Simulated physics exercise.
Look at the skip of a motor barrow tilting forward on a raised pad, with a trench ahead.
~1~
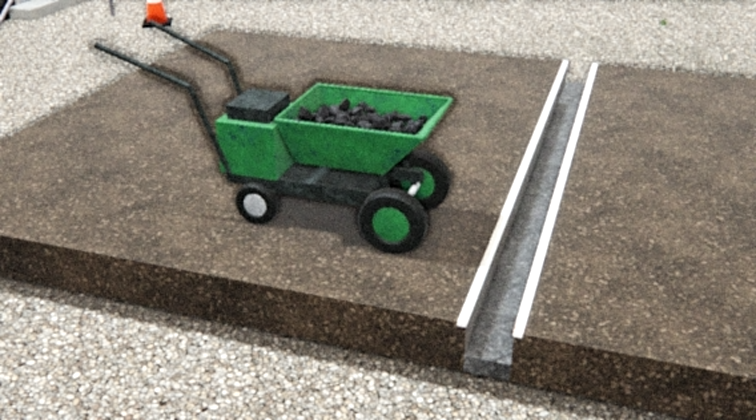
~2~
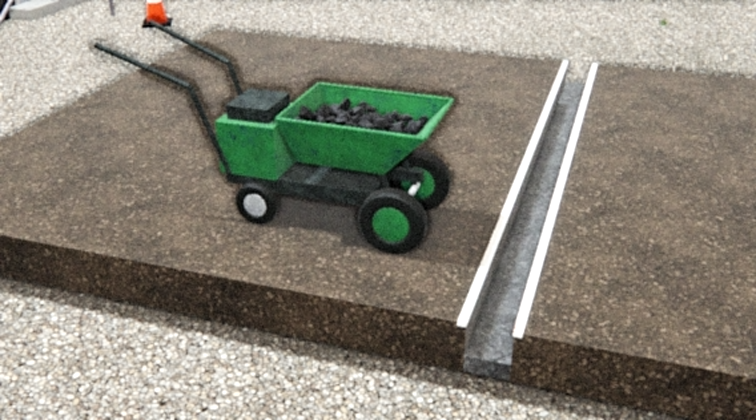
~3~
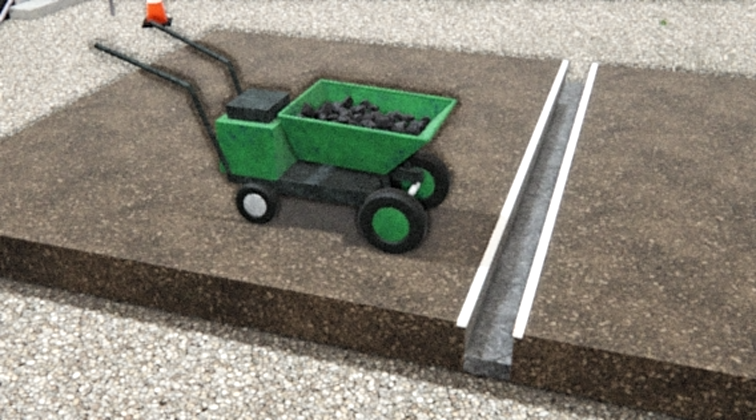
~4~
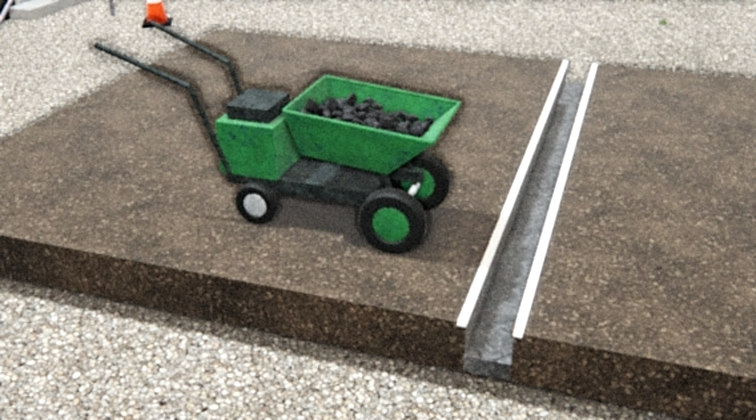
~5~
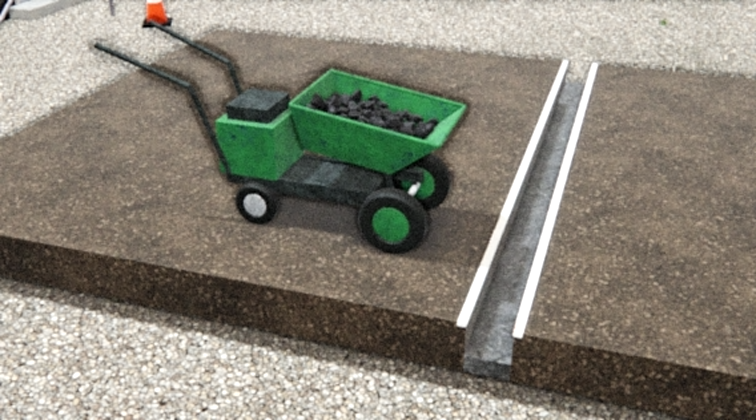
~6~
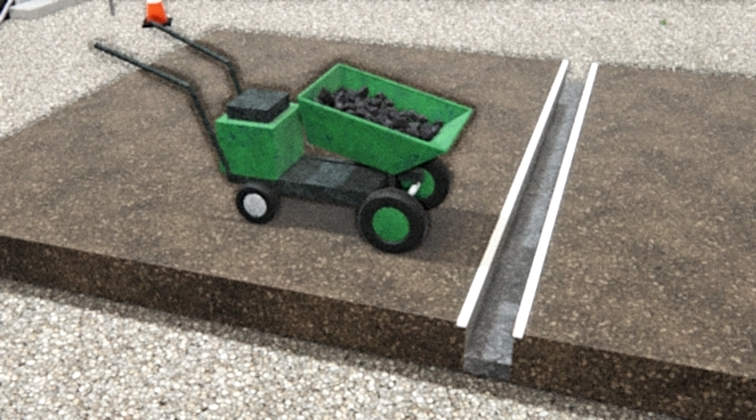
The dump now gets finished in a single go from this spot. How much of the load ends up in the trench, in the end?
The trench receives the majority of the load.
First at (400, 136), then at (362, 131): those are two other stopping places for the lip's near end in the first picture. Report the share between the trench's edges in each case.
The first stopping place yields 80 % and the other yields 40 %.
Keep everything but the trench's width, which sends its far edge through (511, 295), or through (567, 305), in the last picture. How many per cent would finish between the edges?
You'd get 50 in a hundred the first time and 100 in a hundred the second.
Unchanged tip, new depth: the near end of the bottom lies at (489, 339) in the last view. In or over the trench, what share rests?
It comes out near 60 percent.
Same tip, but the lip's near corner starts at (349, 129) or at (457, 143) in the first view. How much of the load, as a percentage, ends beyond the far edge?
You'd see close to 0 per cent the first time and close to 80 per cent the next.
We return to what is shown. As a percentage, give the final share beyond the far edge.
About 25 %.
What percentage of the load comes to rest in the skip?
Estimate: 0 %, roughly.
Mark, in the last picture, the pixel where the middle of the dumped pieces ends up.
Close to (525, 263).
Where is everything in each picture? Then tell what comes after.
In the first picture, lip of the skip at (423, 139), level; top of the load at (356, 123), lumps of coal; first edge of the trench at (475, 289); far edge at (528, 298), the trench under half as wide as the skip, and about as deep as wide.
In the second picture, lip of the skip at (424, 139), level; top of the load at (356, 122).
In the third picture, lip of the skip at (428, 141), tipped barely; top of the load at (347, 117).
In the fourth picture, lip of the skip at (432, 143), tipped barely; top of the load at (351, 115).
In the fifth picture, lip of the skip at (438, 146), tipped a little; top of the load at (340, 114).
In the sixth picture, lip of the skip at (445, 151), tipped a little; top of the load at (347, 110); first edge of the trench at (475, 289); far edge at (528, 298).
Soon, skip tipped well over; all in the skip.
A while on, skip tipped steeply; most in the skip; a small part in or heaped over the trench; a stray few beyond it; a stray few falling.
Towards the end, skip tipped right over; a stray few in the skip; most in or heaped over the trench; about a quarter beyond it.
Finally, skip tipped right over; most in or heaped over the trench; about a quarter beyond it.
